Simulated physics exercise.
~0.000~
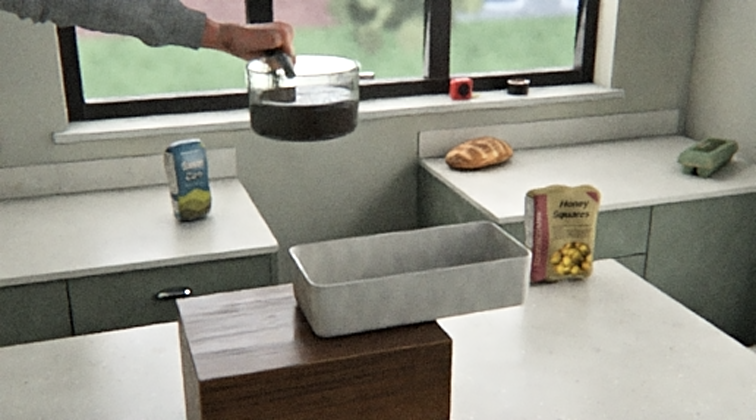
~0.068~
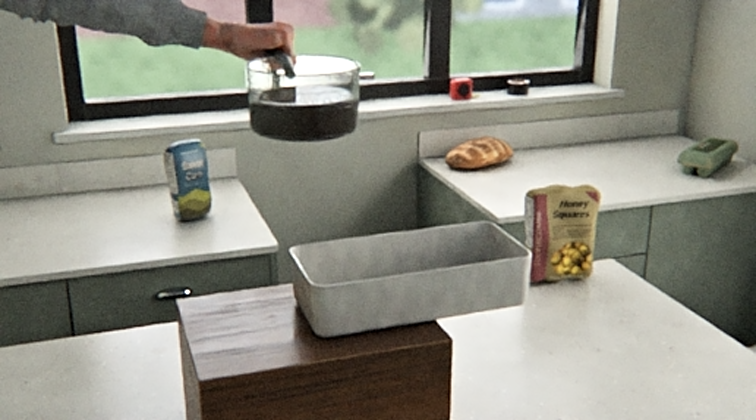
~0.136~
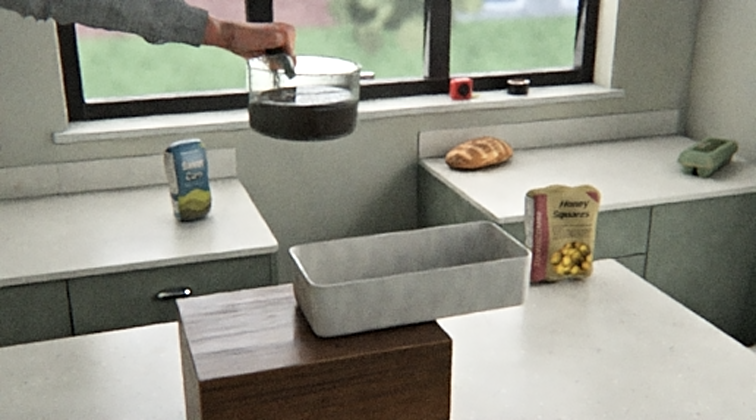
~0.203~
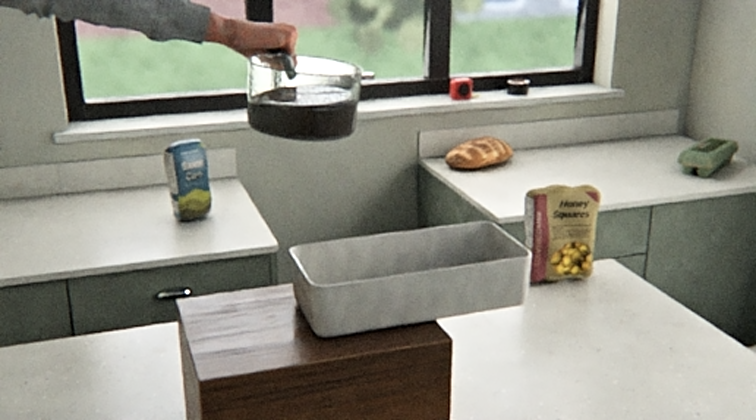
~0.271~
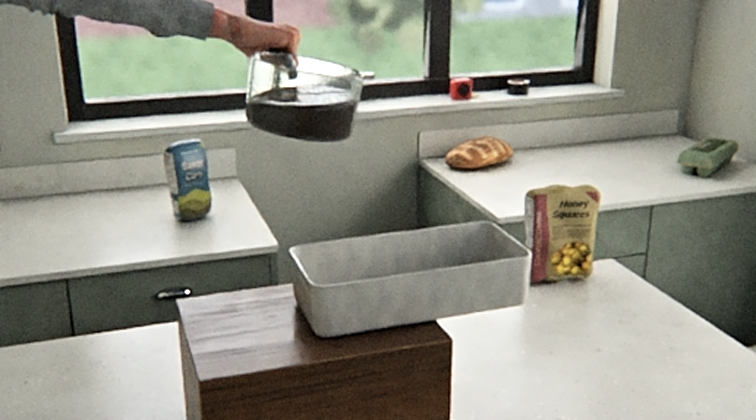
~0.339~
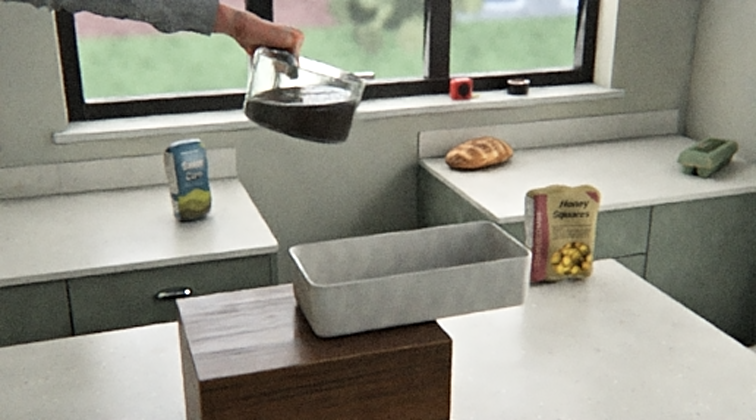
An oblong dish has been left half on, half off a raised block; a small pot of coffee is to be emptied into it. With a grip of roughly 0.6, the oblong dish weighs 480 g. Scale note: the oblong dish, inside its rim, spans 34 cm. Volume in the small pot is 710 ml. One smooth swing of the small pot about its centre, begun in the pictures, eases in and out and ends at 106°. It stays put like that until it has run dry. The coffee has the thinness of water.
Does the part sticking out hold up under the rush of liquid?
Yes.
After 0.77 s the tilt is 69° and 71 per cent is still to pour; the oblong dish lies level with 1 per cent in it.
After 1.09 s the tilt is 100° and 17 per cent is still to pour; the oblong dish lies level with 55 per cent in it.
After 1.43 s the tilt is 106° and 1 per cent is still to pour; the oblong dish lies level with 91 per cent in it.
After 1.79 s the tilt is 106° and 0 per cent is still to pour; the oblong dish lies level with 96 per cent in it.
In the end the oblong dish lies level with 96 per cent in it.
